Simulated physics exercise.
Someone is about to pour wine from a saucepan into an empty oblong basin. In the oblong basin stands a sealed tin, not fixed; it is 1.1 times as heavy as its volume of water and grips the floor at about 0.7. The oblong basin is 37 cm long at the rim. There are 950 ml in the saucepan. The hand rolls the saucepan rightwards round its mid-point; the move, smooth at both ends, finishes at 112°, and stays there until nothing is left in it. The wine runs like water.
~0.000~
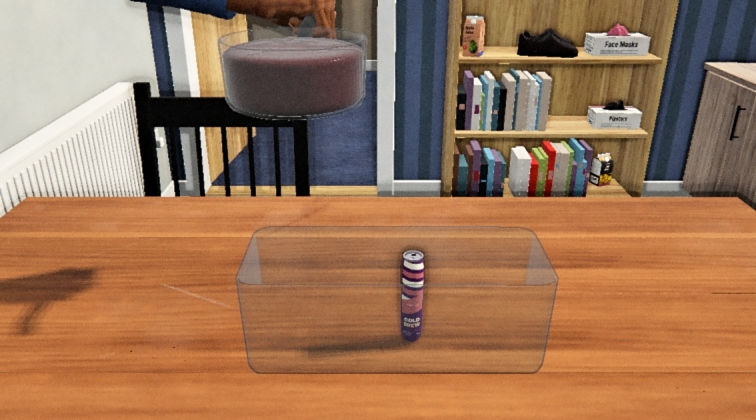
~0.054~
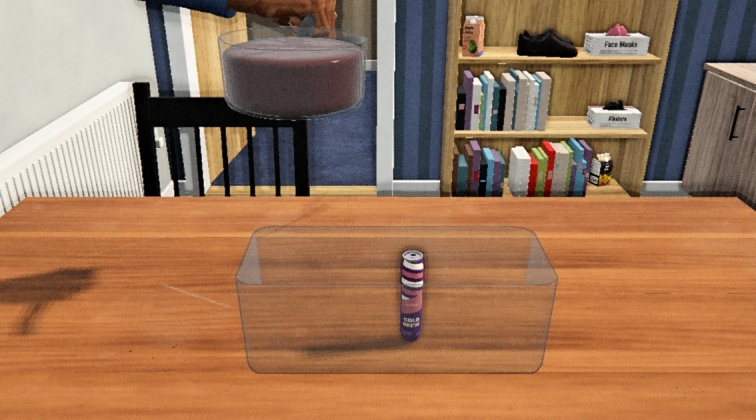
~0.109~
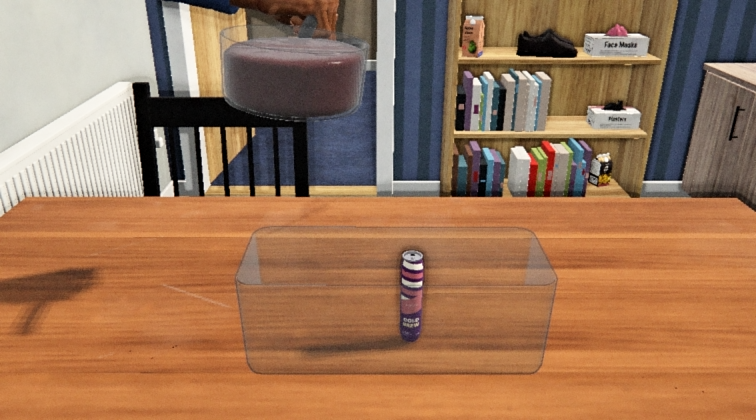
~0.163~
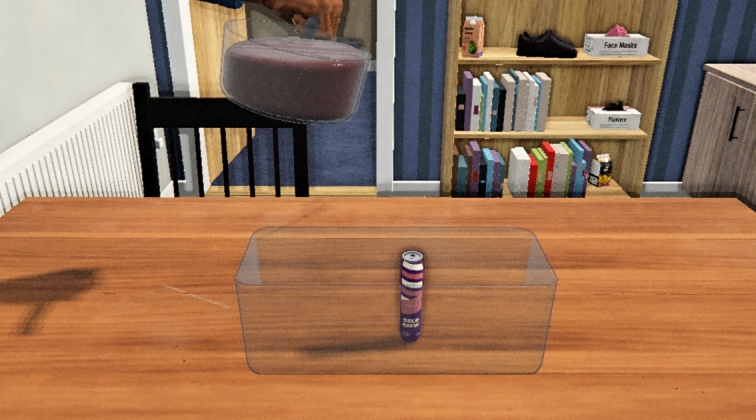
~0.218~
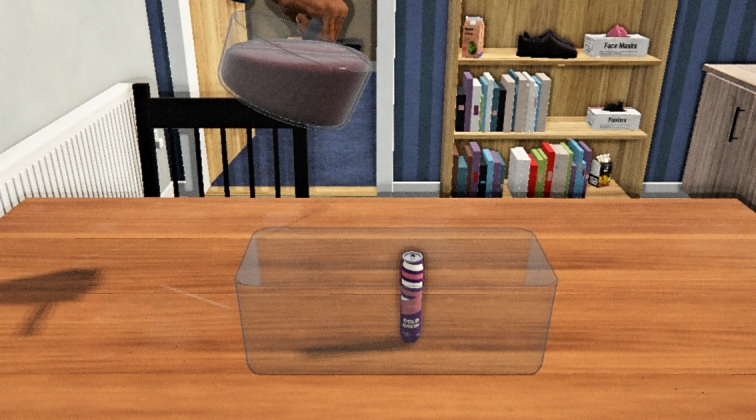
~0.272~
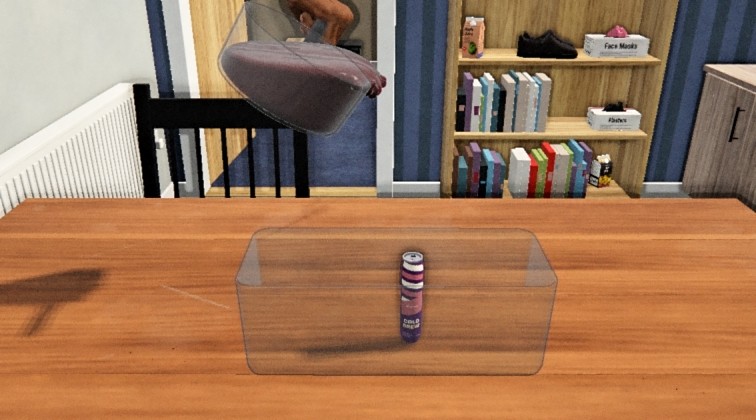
A clear round vessel of dull purple-red liquid hangs from a hand at the upper left, above a wooden table seen from the front in a room with a bookshelf. On the table, a see-through oblong basin stands around a slim purple, pink and white can, with a black chair behind. The vessel slowly tilts rightwards, then liquid starts over its right edge, while the camera stays still.
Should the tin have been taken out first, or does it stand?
The tin remains upright.
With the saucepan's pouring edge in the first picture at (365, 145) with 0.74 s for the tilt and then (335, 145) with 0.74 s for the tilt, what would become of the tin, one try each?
First it falls; then it goes over.
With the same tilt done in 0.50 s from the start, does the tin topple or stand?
Then it goes over.
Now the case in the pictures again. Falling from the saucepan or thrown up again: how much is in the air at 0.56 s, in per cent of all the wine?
Near 58 in a hundred.
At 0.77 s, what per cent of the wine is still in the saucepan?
Some 2 per cent.
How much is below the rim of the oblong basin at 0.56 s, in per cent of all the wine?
Some 24 per cent.
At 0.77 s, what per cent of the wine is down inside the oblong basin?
Near 88 in a hundred.
After 0.56 s the tilt is 97° and 17 per cent is still to pour; the tin stands where it began.
After 0.77 s the tilt is 112° and 2 per cent is still to pour; the tin stands where it began.
After 1.00 s the tilt is 112° and 0 per cent is still to pour; the tin stands where it began.
After 1.24 s the tilt is 112° and 0 per cent is still to pour; the tin stands 1 cm from where it began.
In the end the tin stands 1 cm from where it began.
